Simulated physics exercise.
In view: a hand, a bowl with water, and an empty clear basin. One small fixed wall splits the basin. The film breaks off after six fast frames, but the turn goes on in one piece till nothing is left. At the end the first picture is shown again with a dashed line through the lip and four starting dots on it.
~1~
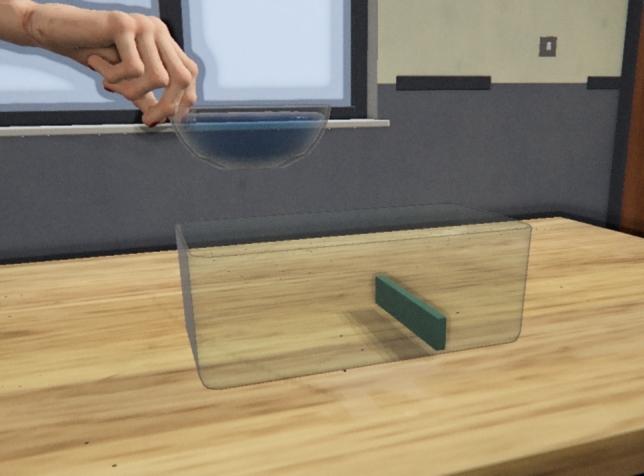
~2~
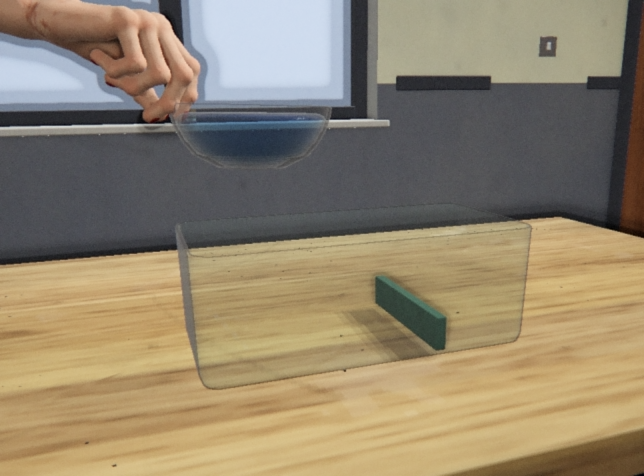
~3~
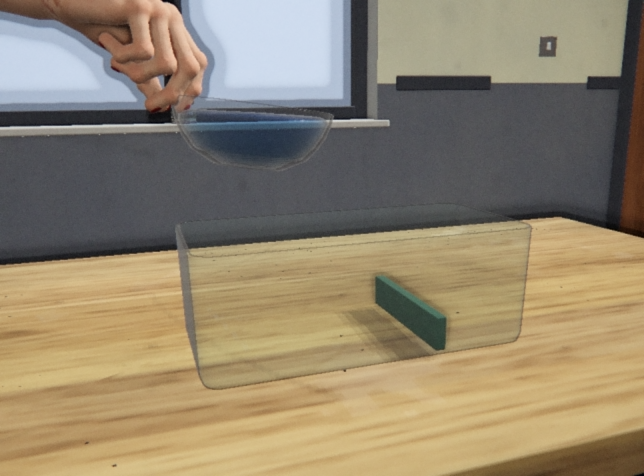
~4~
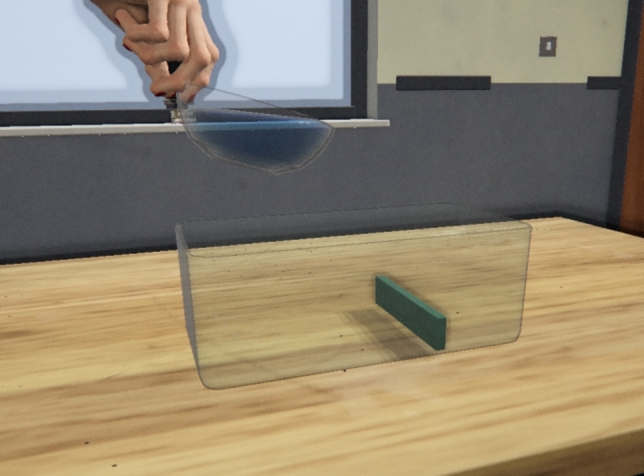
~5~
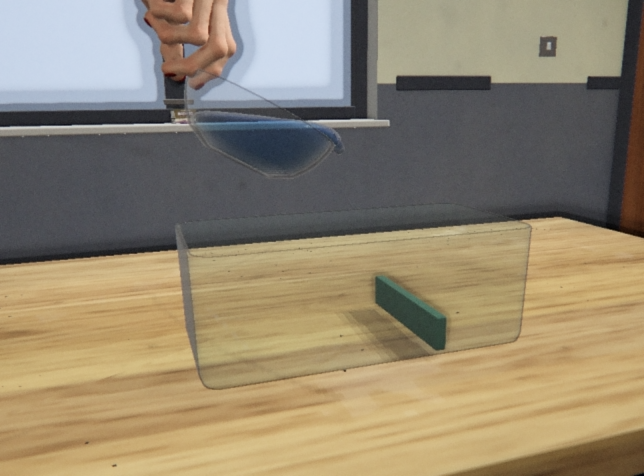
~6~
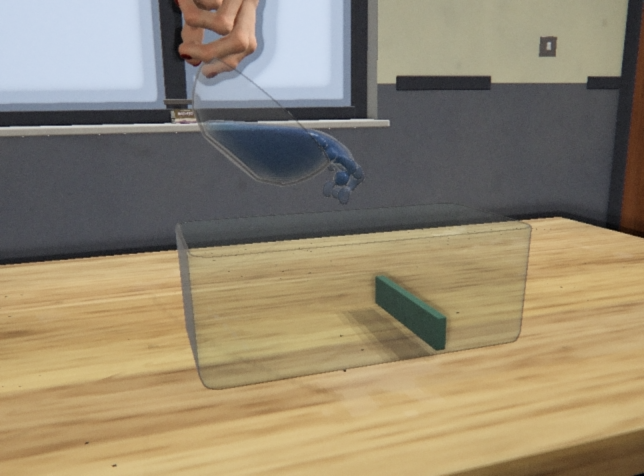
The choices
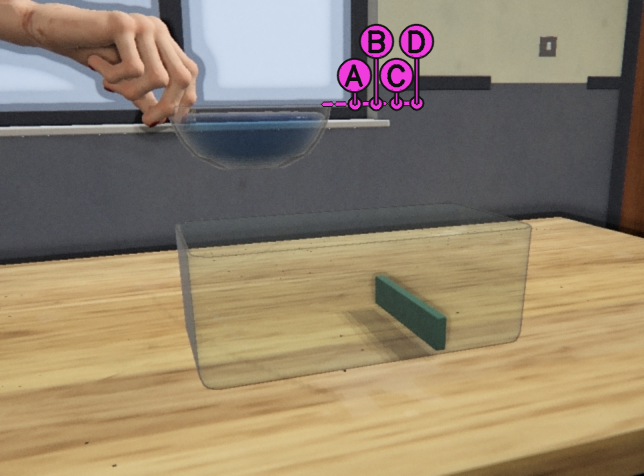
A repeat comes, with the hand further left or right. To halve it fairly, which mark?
I would pick place B.
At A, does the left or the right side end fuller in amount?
More ends on the left.
In magenta, A at (354, 103); B at (376, 103); C at (396, 103); D at (416, 103).
If A is chosen, about 67 % ends left of the wall and 31 % right of it.
If B is chosen, about 46 % ends left of the wall and 52 % right of it.
If C is chosen, about 37 % ends left of the wall and 62 % right of it.
If D is chosen, about 30 % ends left of the wall and 69 % right of it.
